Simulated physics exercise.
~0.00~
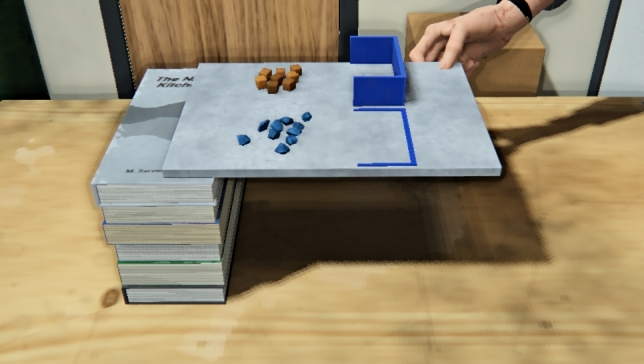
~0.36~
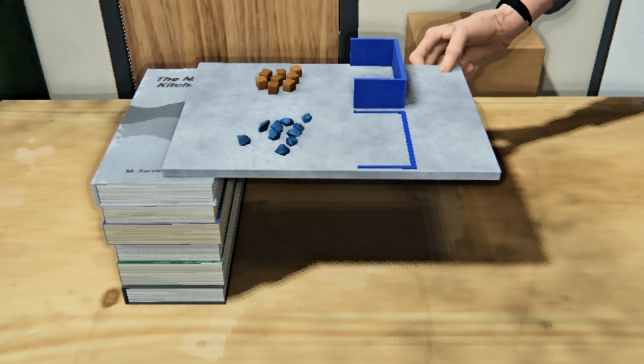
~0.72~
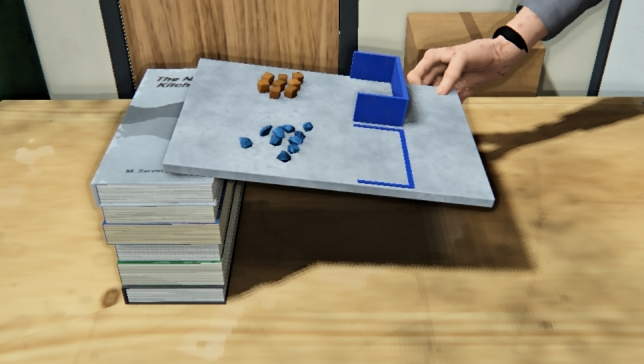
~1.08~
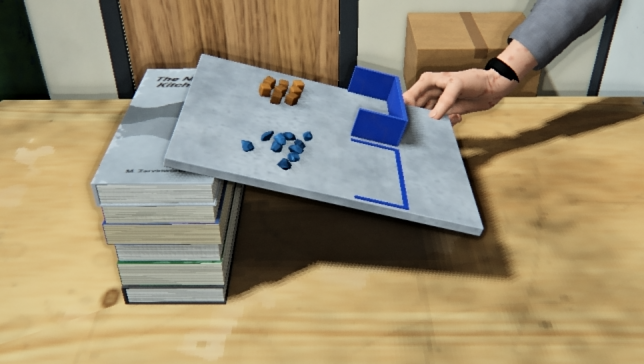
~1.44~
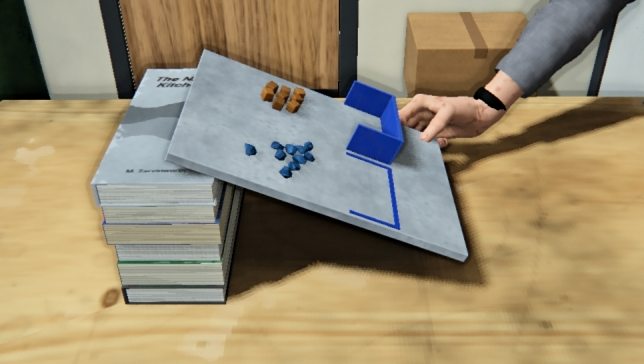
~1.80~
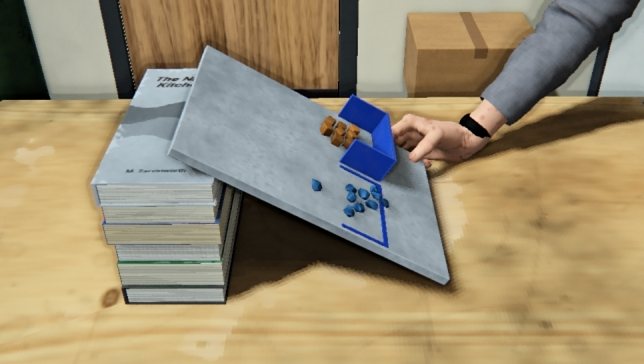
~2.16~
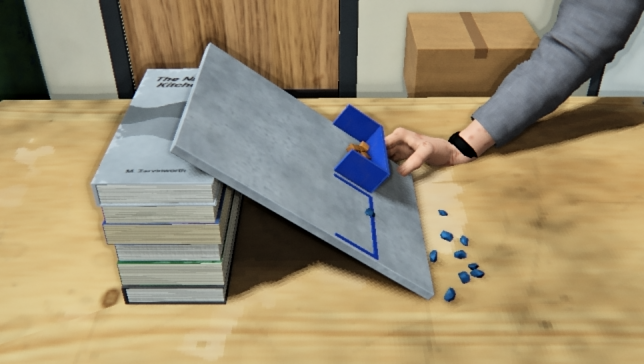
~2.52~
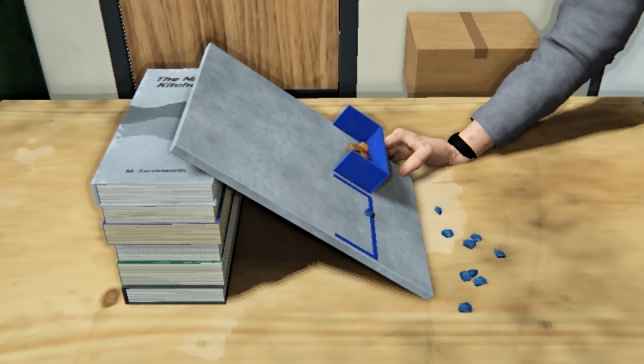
On a wooden table, a hand lowers a board's end, blue pieces spilling past a low strip, brown ones stopping behind theirs.
